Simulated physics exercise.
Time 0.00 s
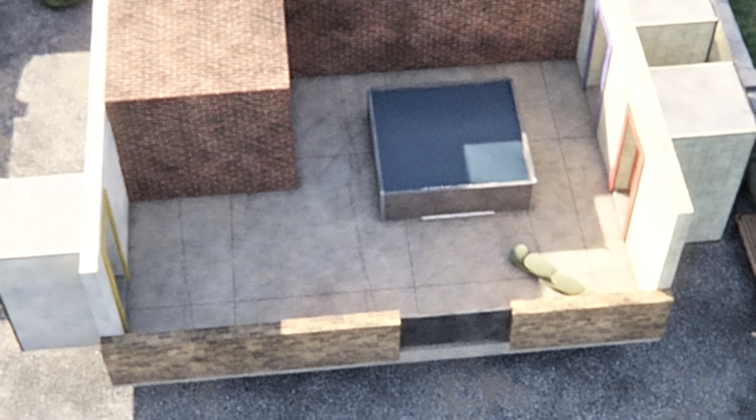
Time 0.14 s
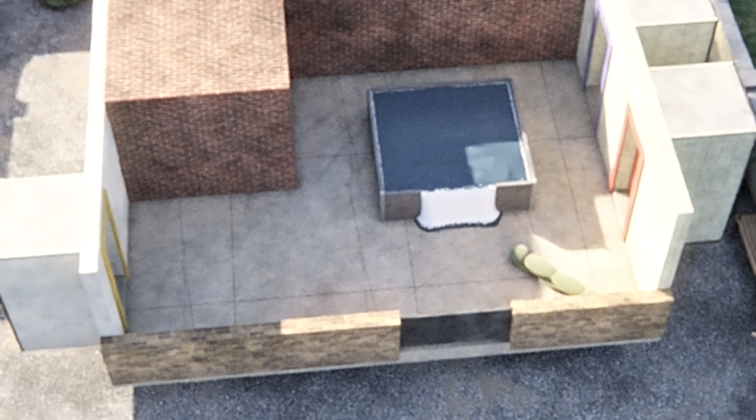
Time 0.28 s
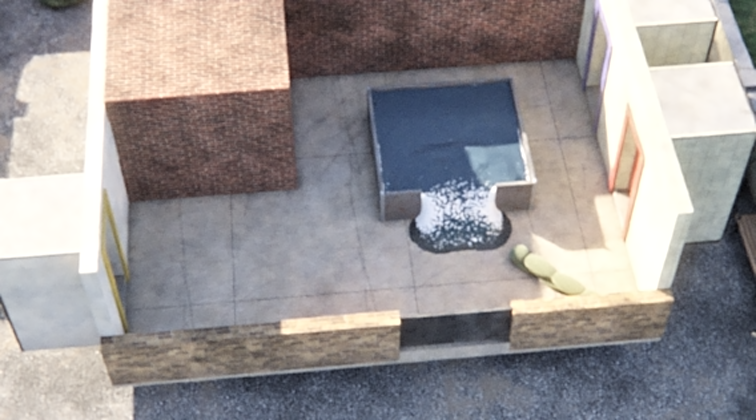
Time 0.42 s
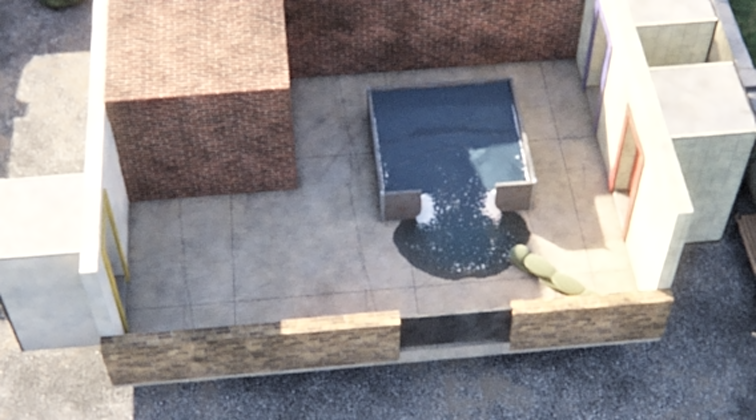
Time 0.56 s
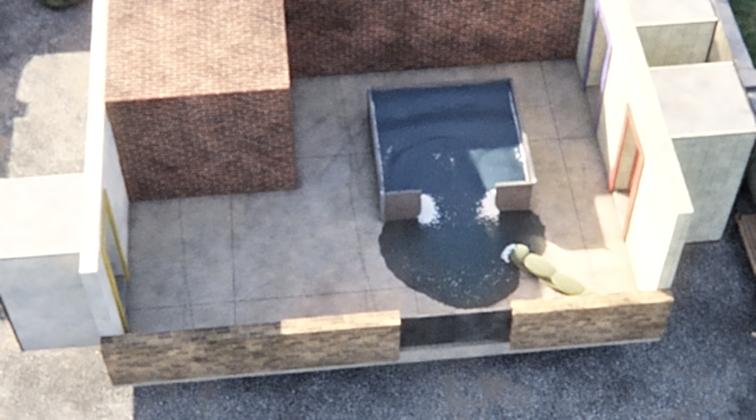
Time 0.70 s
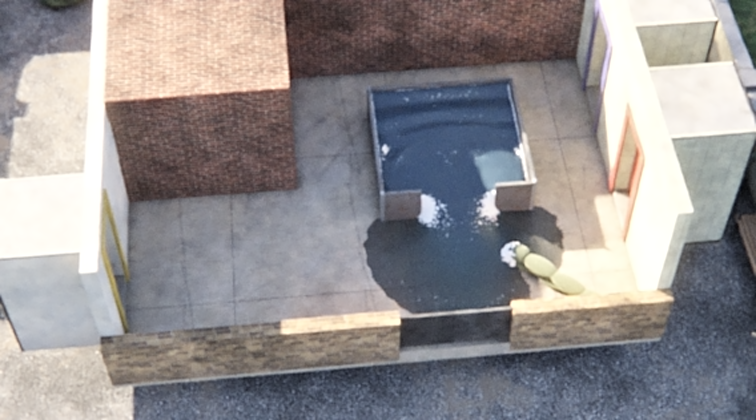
In a walled yard, water bursts through a tank's front wall and spreads across the floor.
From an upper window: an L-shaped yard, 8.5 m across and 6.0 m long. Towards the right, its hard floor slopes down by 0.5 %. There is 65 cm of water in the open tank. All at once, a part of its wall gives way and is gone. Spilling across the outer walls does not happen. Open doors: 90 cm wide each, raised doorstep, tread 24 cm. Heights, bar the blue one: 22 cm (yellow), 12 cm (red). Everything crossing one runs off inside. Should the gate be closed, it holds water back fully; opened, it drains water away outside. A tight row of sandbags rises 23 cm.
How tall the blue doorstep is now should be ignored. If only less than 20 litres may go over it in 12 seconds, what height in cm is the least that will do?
It needs to be about 7 cm high.
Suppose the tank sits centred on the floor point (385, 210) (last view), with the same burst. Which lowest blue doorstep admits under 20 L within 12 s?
8.5 cm, give or take.
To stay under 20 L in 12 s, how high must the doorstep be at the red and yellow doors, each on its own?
Roughly 8.0 cm for the red door and roughly 14.5 cm for the yellow door.
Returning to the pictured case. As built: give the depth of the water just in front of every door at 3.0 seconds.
Yellow door: 2 cm; red door: 9 cm; blue door: 0 cm.
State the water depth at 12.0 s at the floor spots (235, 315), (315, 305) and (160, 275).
Approx. 12 / 9 / 11 cm.
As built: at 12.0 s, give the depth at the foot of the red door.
7.0 cm.
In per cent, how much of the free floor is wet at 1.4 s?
I'd say near 20 percent.
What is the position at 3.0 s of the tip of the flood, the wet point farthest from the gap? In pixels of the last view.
In the last picture, around (126, 362).
After 1.4 s water covers 20 % of the floor, deepest (42 cm) near (491, 322); it has not reached the blue door.
After 3.0 s water covers 45 % of the floor, deepest (36 cm) near (634, 319); it has not reached the blue door.
After 12.0 s water covers 100 % of the floor, deepest (19 cm) near (366, 202); 10 cm at the blue door, 0 litres in over its 18 cm doorstep.
At the blue door as built, the water arrived by 4.3 s and peaked near 11 cm at 10.8 s.
Run again over the same 12 s with other heights there, 26 litres in over 6.5 cm, 11 litres over 8.5 cm. The limit of 20 litres is kept from about 7 cm up.
